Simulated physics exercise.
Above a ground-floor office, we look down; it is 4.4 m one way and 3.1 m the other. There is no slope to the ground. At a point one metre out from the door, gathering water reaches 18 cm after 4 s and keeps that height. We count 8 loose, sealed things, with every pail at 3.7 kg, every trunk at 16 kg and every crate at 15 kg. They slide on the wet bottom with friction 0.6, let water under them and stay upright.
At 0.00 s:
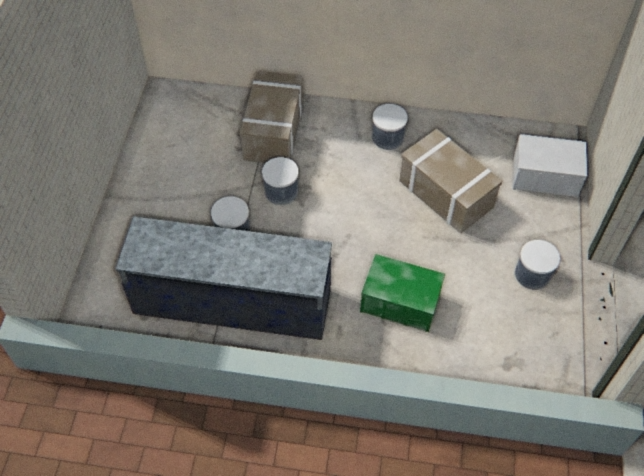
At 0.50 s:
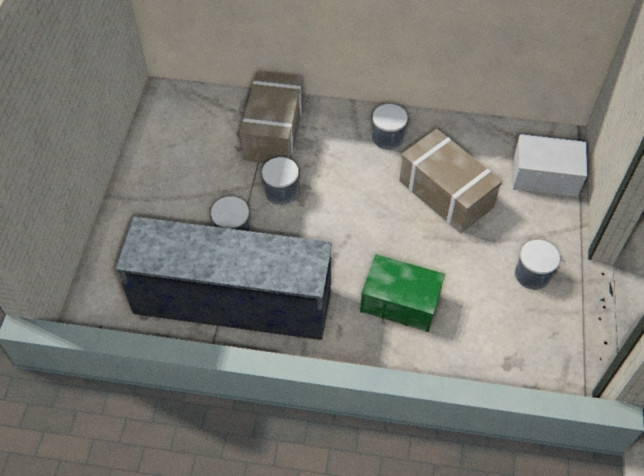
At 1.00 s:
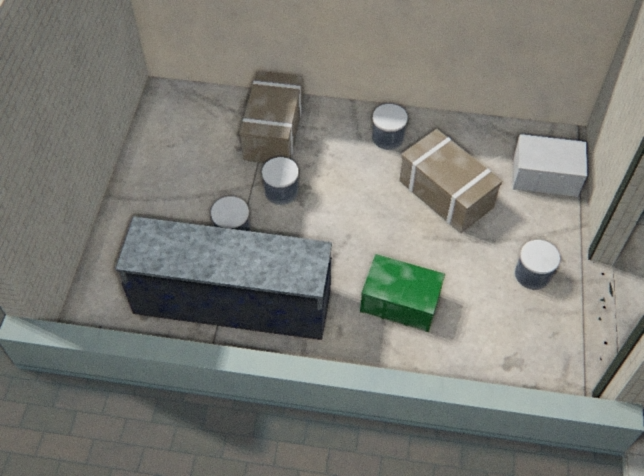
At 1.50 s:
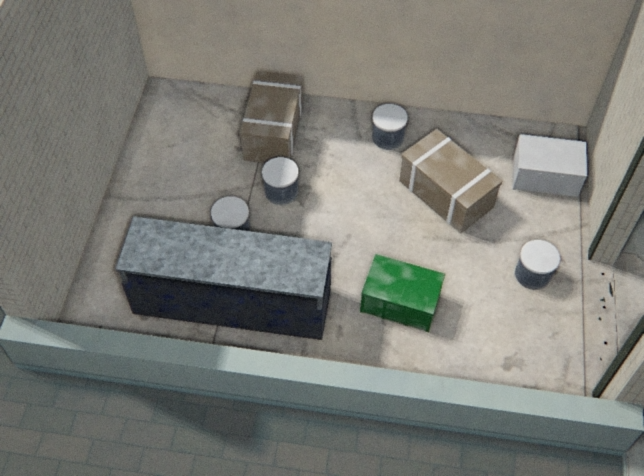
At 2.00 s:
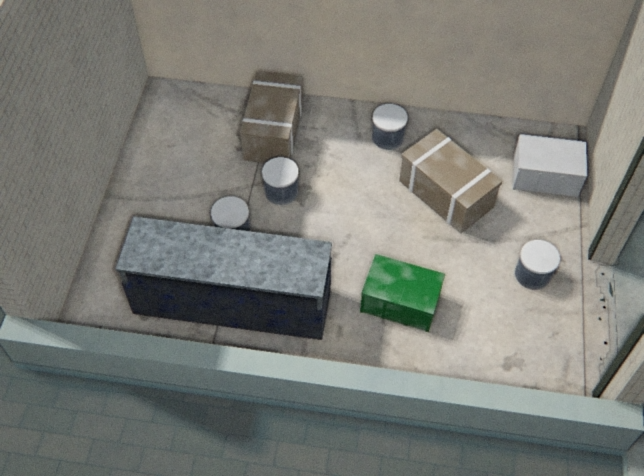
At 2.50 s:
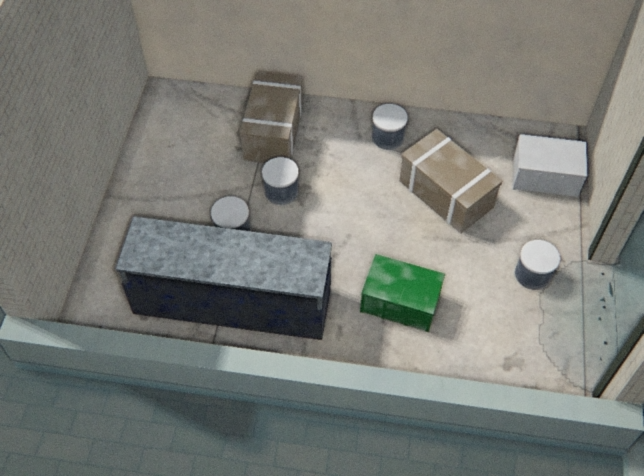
A long dark counter with a mottled grey top stands at the left of a ground-floor office, seen from above over a pale blue-green wall edge. A green crate sits to its right, with two tan strapped trunks, four grey pails and a white box behind and around them. The brick-red paving outside turns grey, then blue-green, and a thin patch of water spreads in at the right doorway, while the objects and view stay still.
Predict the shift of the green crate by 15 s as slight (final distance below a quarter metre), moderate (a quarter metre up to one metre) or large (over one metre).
Expect it to be pushed beyond a metre.
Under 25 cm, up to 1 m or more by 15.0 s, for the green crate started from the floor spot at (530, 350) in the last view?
By then it winds up well off.
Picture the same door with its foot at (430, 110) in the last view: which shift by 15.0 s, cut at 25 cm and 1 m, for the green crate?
Then the green crate is pushed slightly.
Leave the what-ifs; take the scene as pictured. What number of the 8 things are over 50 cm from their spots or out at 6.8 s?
By my reckoning, 2.
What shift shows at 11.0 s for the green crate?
Shift: About 200 cm.
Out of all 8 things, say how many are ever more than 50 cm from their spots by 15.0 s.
Result: 8.
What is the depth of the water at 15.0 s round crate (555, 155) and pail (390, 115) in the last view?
About 8 and 8 cm.
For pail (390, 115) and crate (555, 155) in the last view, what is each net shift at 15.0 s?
First 150 cm, then 120 cm.
After 3.5 s the green crate is near (404, 283), 0.0 m from its start, aground; 0 afloat.
After 6.8 s the green crate is near (372, 282), 0.3 m from its start, afloat; 2 afloat.
After 11.0 s the green crate is near (261, 144), 1.9 m from its start, afloat; 7 afloat.
After 15.0 s the green crate is near (328, 94), 2.1 m from its start, afloat; 8 afloat.
